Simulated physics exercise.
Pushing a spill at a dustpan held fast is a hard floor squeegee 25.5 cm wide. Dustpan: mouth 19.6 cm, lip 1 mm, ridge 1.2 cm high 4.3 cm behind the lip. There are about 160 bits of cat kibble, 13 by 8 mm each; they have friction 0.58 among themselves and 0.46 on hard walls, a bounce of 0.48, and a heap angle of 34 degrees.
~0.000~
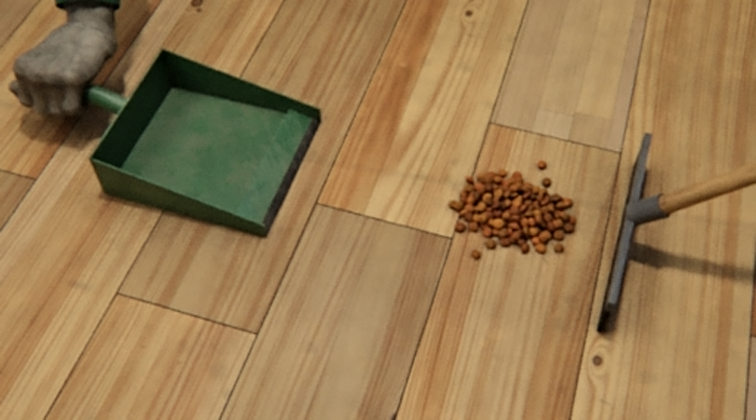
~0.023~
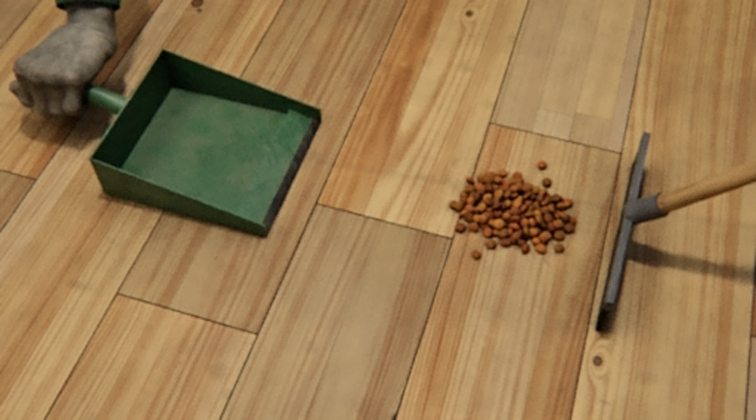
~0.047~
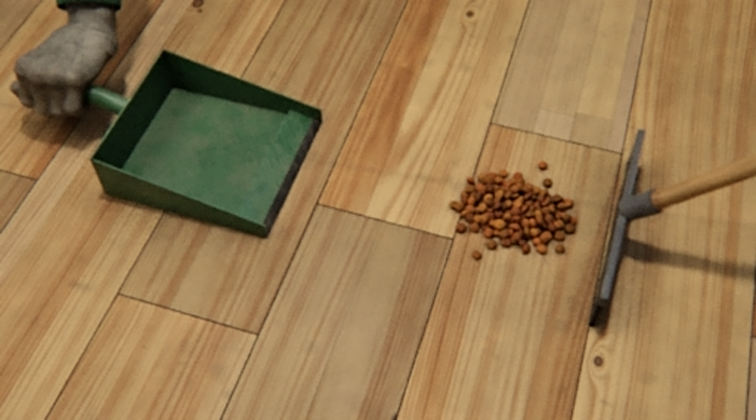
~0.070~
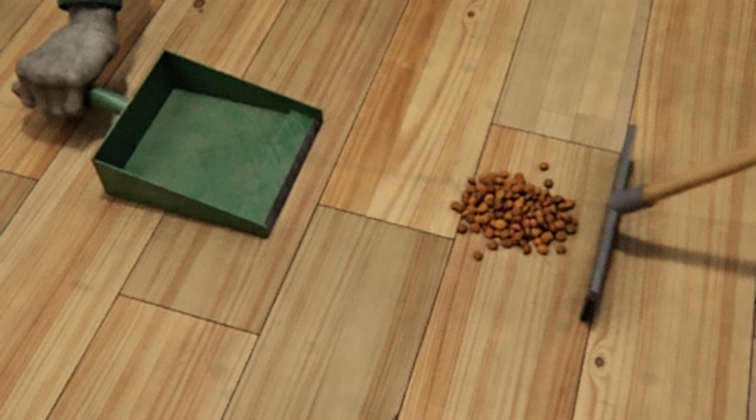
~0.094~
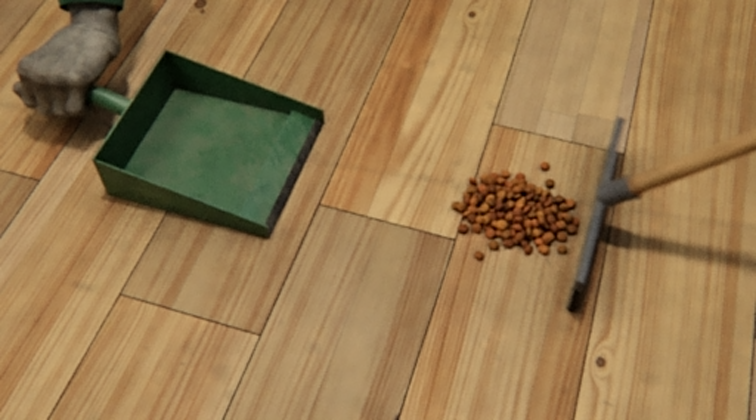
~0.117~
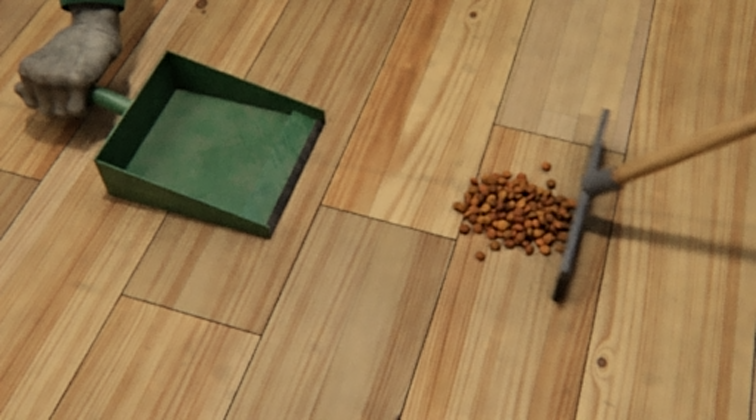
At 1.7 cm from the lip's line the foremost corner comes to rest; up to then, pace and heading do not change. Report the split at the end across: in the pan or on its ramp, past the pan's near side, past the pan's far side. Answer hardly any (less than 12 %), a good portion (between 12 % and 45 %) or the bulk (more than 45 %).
Pan: A good portion; near side: Hardly any; far side: The bulk.
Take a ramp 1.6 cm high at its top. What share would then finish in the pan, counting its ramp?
That would give something like 15 per cent.
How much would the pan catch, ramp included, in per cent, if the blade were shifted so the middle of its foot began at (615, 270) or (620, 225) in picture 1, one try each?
About 25 and 10 per cent.
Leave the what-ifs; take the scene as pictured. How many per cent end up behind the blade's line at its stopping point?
Roughly 20 percent of it.
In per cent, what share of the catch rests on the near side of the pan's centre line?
Something like 10 in a hundred.
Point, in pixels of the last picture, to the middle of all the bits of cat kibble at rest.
Roughly pixel (310, 119).
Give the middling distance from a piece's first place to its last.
That distance is close to 32 cm.
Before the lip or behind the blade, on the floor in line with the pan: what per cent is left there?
It comes to some 30 percent.
After 0.30 s, middle of the blade 18 cm from the lip; 0 % over the lip, far side 25 %, near side 0 %.
After 0.43 s, middle of the blade 6 cm from the lip; 0 % over the lip, far side 45 %, near side 0 %.
After 0.68 s, middle of the blade 2 cm from the lip; 20 % over the lip, far side 50 %, near side 0 %.
In the end, at 1.2 s, pan 20 %, near side 0 %, far side 50 %, in front of the lip or behind the blade 30 %.
